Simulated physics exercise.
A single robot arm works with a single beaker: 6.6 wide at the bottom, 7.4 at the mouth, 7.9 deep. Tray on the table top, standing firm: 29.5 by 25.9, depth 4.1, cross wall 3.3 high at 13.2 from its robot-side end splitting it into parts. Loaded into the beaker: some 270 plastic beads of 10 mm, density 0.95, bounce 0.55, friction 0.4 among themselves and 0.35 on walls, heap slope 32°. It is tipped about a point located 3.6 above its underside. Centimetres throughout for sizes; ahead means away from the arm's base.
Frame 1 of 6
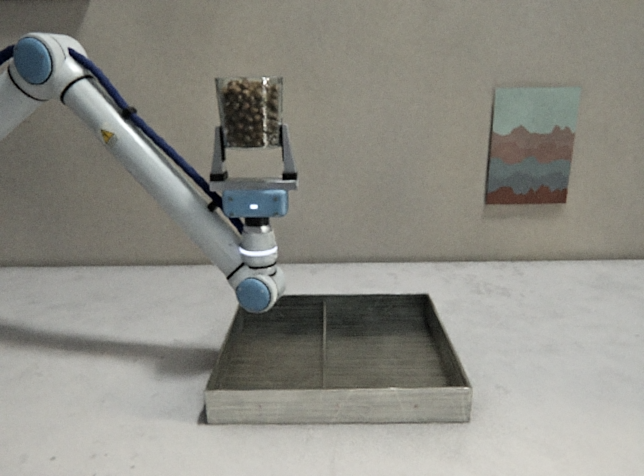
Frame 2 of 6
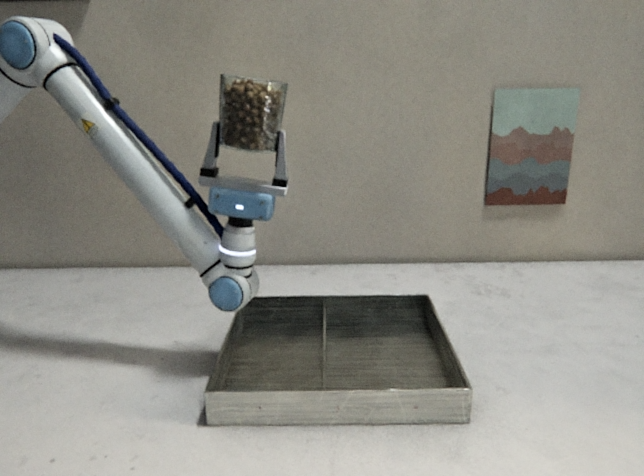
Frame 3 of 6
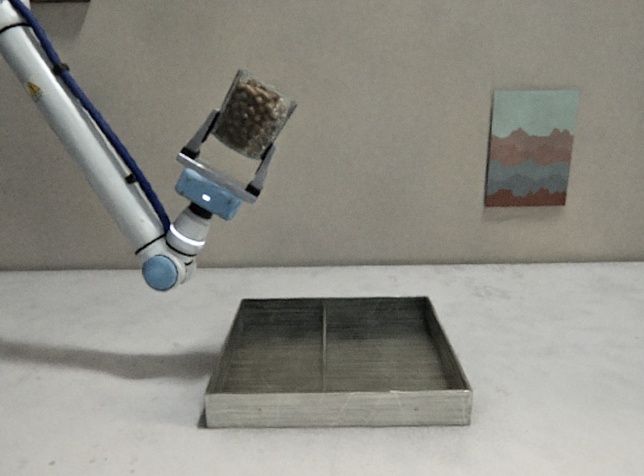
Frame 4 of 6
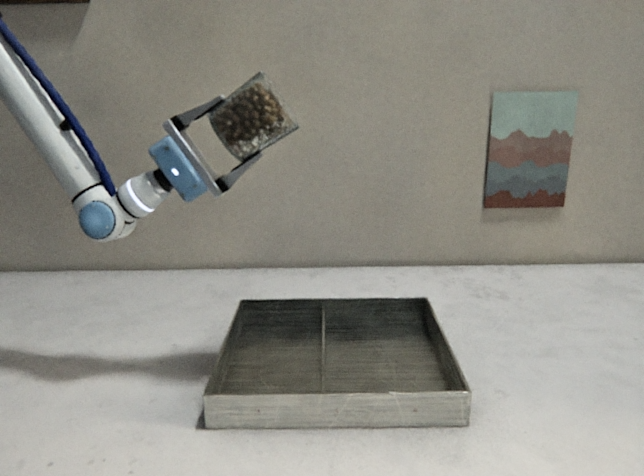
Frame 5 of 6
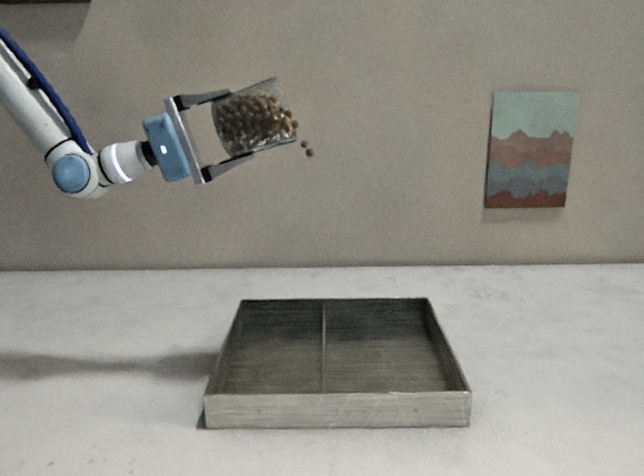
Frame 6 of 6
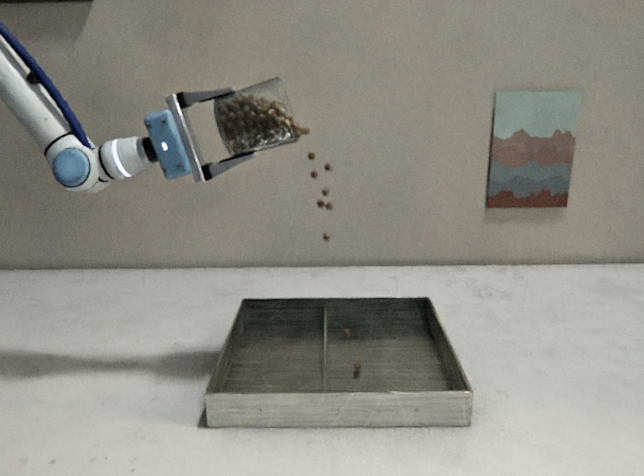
A robot arm holding a clear beaker of brown beads moved left and tilted it to the right above a divided tray, and a few beads tumbled out into the tray's right part.
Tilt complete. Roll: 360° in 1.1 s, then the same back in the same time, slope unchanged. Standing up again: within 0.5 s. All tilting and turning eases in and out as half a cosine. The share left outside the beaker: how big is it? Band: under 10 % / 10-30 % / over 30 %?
More than 30 %.
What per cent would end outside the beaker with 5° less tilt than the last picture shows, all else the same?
Then about 35 per cent.
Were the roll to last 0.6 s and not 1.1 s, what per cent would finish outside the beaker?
Then about 40 per cent.
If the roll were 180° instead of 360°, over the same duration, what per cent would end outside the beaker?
Estimate: Near 40 %.
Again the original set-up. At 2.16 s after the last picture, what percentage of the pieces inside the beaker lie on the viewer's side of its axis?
That comes to around 65 per cent.
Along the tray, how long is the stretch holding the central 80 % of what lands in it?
Around 14 cm.
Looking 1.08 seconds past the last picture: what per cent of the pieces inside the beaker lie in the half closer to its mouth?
Near 40 percent is in the half by the mouth.
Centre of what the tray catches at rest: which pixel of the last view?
Centre: Close to (381, 362).
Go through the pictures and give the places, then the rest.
The first frame shows the beaker middle at (251, 114), upright; upper third of the load around (251, 97), from x 225 to 275, top at y 85; 267 in the beaker.
The second frame shows the beaker middle at (251, 115), tipped 9°; upper third of the load around (249, 98), from x 225 to 280, top at y 85.
The third frame shows the beaker middle at (252, 118), tipped 32°; upper third of the load around (251, 102), from x 220 to 285, top at y 85.
The fourth frame shows the beaker middle at (252, 119), tipped 58°; upper third of the load around (253, 105), from x 220 to 285, top at y 85.
The fifth frame shows the beaker middle at (253, 120), tipped 73°; upper third of the load around (251, 109), from x 220 to 310, top at y 95; 265 in the beaker, 2 in flight or on a rim.
The sixth frame shows the beaker middle at (255, 119), tipped 75°; upper third of the load around (249, 110), from x 220 to 355, top at y 95; 258 in the beaker, 2 in the far-side part, 7 in flight or on a rim.
Then, 1.08 s on, tipped 75°, highest piece 36 above the table; 188 in the beaker, 60 in the far-side part, 6 in the robot-side part, 13 in flight or on a rim.
Then, 2.16 s on, tipped 75°, highest piece 35 above the table; 146 in the beaker, 98 in the far-side part, 10 in the robot-side part, 1 on the table or floor, 12 in flight or on a rim.
Then, 2.90 s on, upright, highest piece 36 above the table; 141 in the beaker, 113 in the far-side part, 11 in the robot-side part, 2 on the table or floor.
Then, 3.60 s on, upright, highest piece 36 above the table; 141 in the beaker, 113 in the far-side part, 11 in the robot-side part, 2 on the table or floor.
In the end, 141 in the beaker, 113 in the far-side part, 11 in the robot-side part, 2 on the table or floor. That is 47 % outside the beaker.
